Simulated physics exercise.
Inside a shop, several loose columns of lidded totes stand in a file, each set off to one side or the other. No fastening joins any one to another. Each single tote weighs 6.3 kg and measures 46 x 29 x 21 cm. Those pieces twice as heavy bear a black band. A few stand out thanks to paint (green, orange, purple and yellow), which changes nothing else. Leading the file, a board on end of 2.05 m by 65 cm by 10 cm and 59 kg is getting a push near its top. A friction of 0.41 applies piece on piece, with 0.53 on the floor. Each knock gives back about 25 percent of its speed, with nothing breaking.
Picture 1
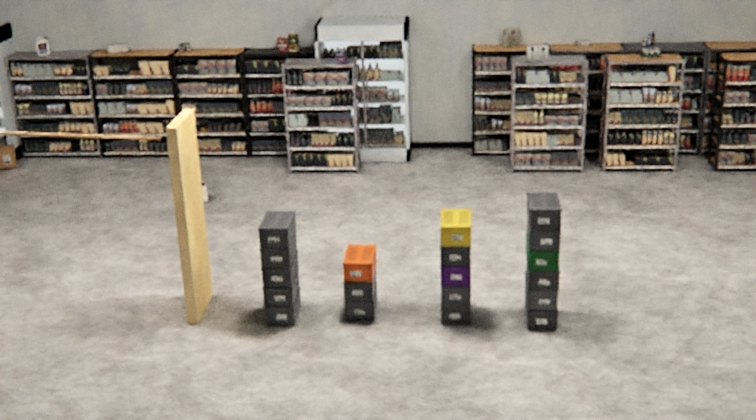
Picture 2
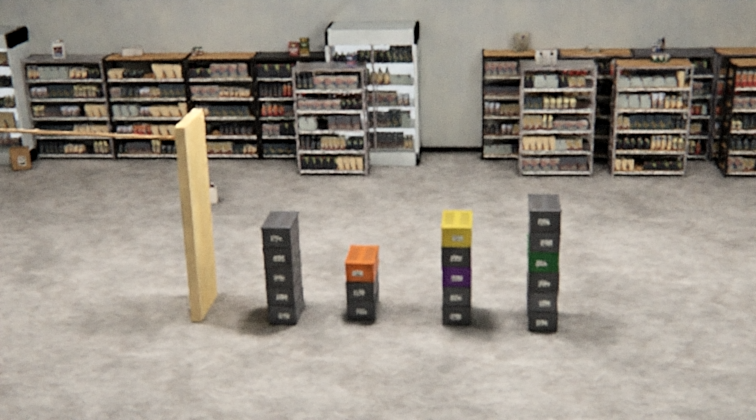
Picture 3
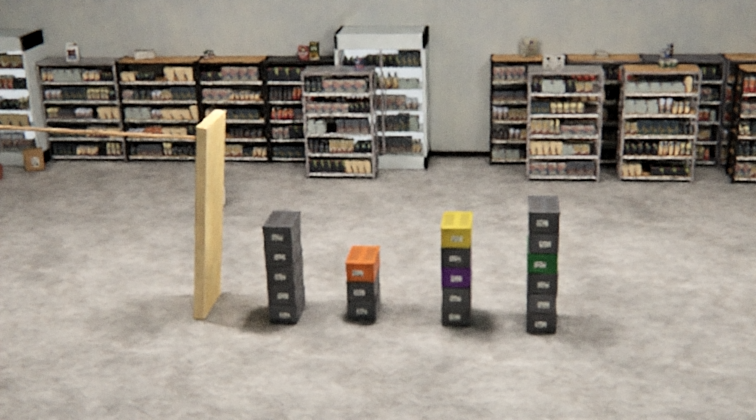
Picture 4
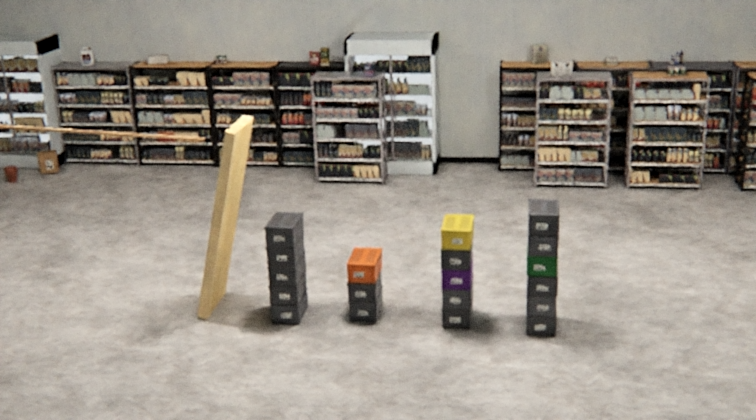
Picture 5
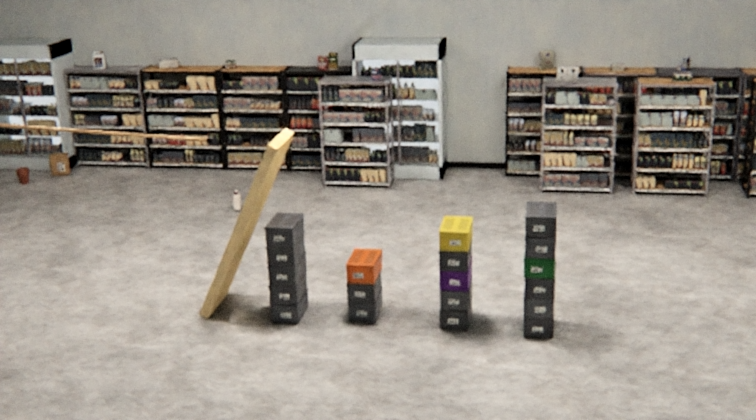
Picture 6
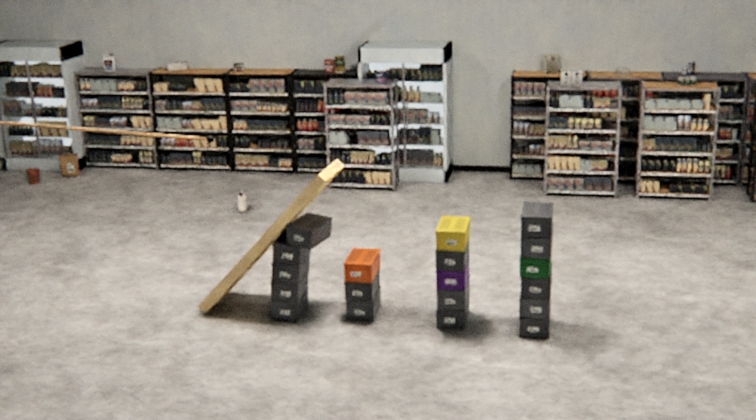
A wooden board tips rightward from a pole's push and knocks the nearest stack's top tote askew.
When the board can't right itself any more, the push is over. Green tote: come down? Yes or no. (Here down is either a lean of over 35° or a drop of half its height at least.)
No.
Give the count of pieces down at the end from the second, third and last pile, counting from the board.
Second 2, third 0, last 0.
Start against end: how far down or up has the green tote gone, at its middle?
I'd say it sits close to 0 centimetres lower by the end.
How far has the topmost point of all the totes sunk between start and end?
About 0 cm.
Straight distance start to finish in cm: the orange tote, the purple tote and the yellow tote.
About: Orange 80, purple 10, yellow 0.
Then, 0.26 s past the last view, board 58° from upright; 1 of the 19 totes down; green tote unmoved; orange tote 7 cm from its place.
Then, 0.56 s past the last view, board 72° from upright; 7 of the 19 totes down; green tote unmoved; orange tote 42° from how it stood, 24 cm lower.
In the end, board 73° from upright; 7 of the 19 totes down; green tote unmoved; orange tote 38° from how it stood, 25 cm lower; yellow tote 40 mm from its place. From the last view, middles, green tote near (536, 260), orange tote near (435, 286).
